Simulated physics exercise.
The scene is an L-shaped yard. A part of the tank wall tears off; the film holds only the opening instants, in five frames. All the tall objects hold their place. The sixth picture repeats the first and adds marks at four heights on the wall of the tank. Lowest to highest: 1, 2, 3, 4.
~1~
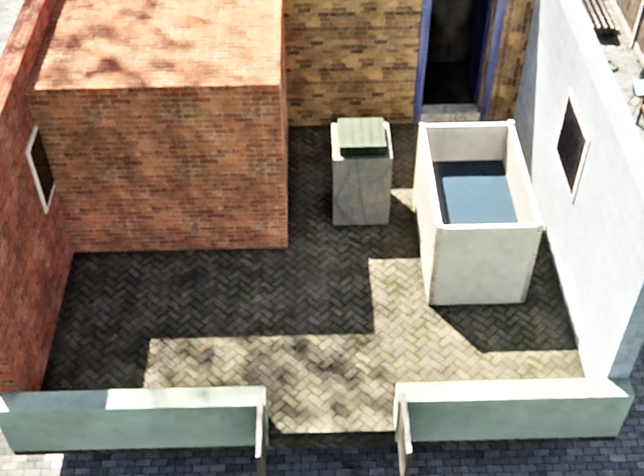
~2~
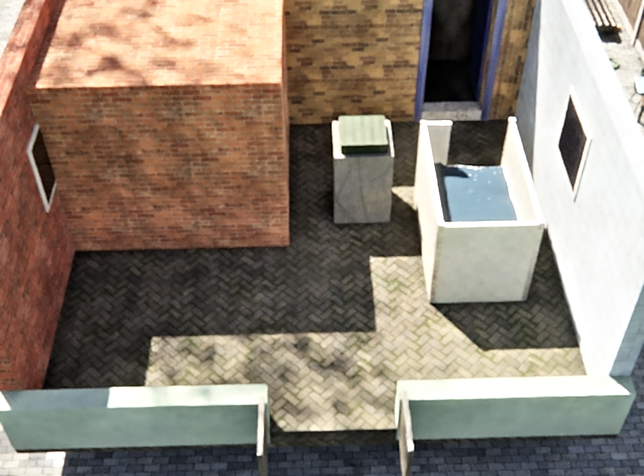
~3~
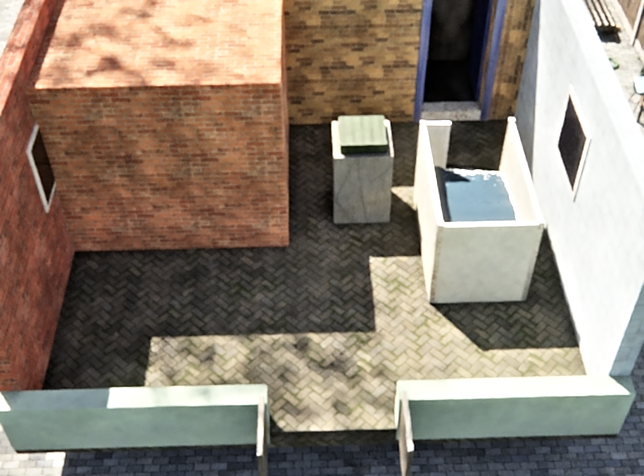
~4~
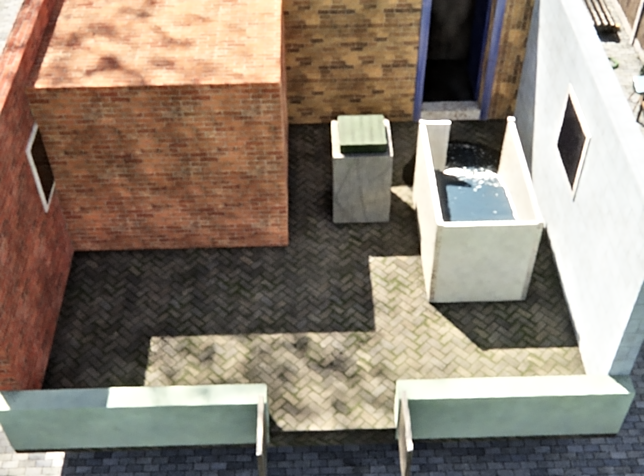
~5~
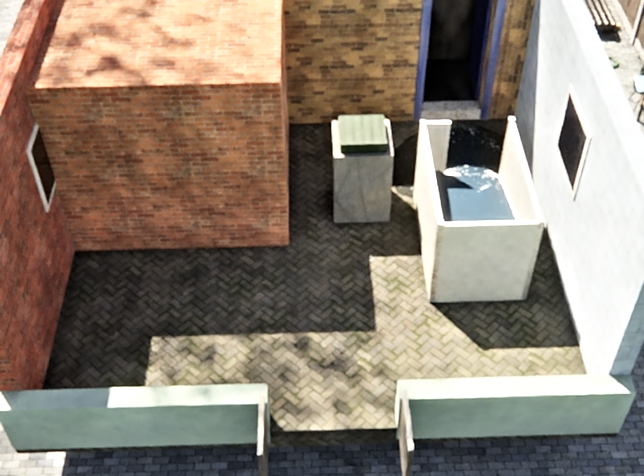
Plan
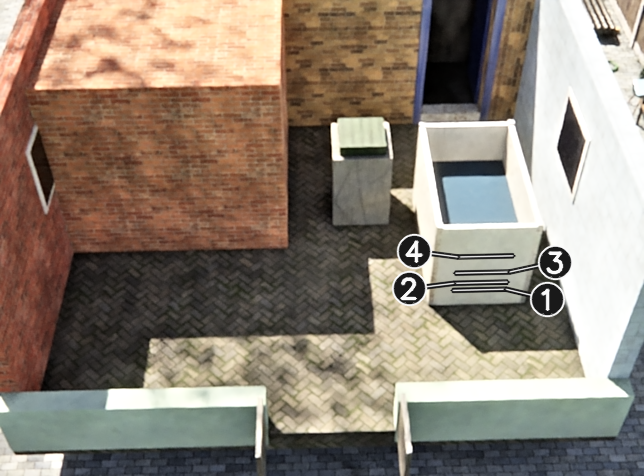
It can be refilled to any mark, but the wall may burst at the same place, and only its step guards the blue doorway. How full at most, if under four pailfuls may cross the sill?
The answer is line 2.
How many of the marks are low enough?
Two of the four.
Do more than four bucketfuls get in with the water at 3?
Yes, that goes wrong.
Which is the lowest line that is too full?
That is line 3.
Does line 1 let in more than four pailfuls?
No, not at all.
On the marked copy, 1 at (479, 289); 2 at (480, 282); 3 at (482, 272); 4 at (485, 256); from the bottom up 1, 2, 3, 4.
For line 1, nothing gets over.
For line 2, a splash gets over, under a bucket.
For line 3, about 7 bucketfuls get in.
For line 4, dozens of bucketfuls pour in.
